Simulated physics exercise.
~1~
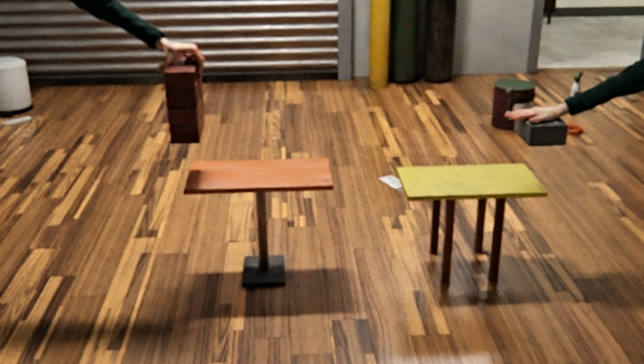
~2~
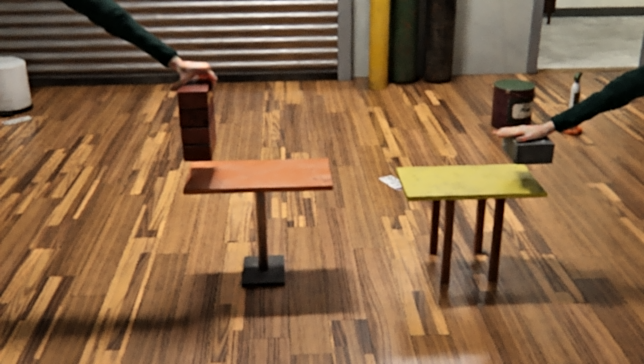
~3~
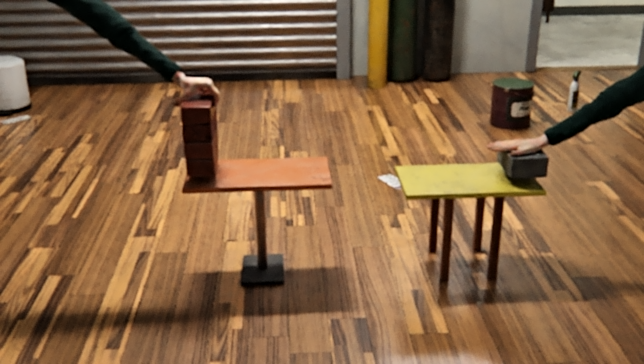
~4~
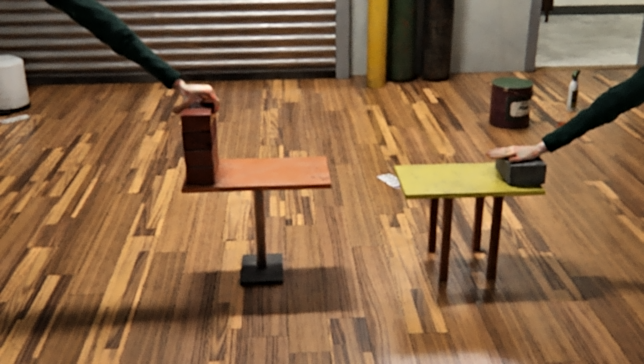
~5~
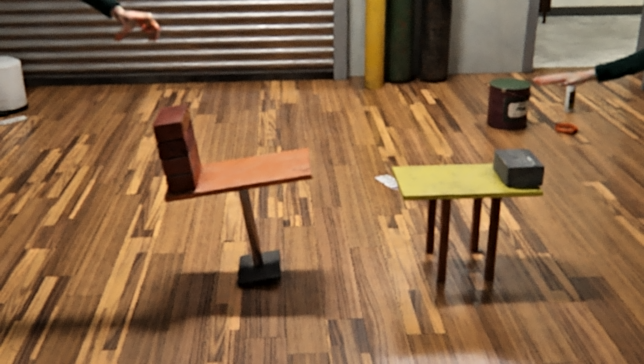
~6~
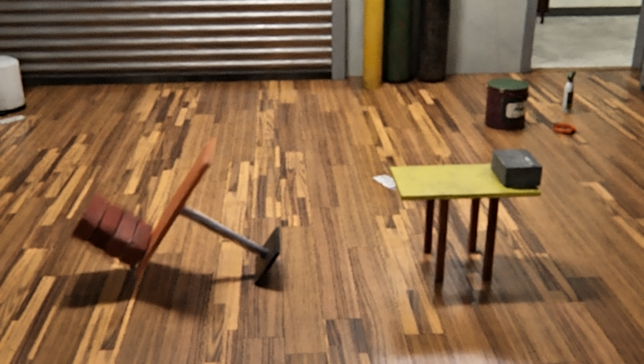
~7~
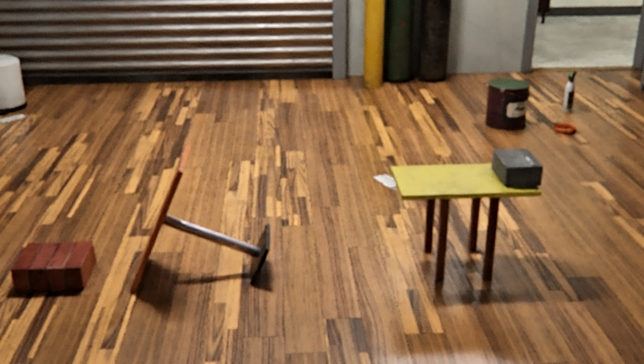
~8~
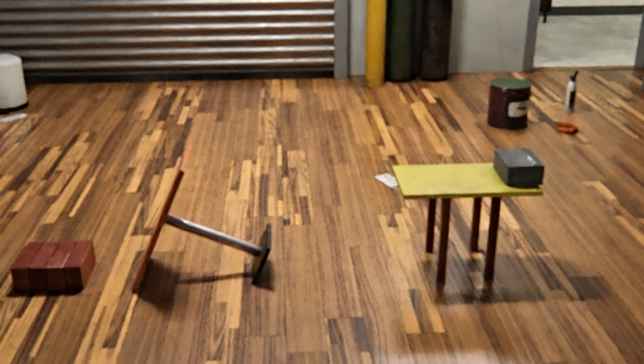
Released bricks tip the orange side table over to the left, while the yellow trestle stays firm.
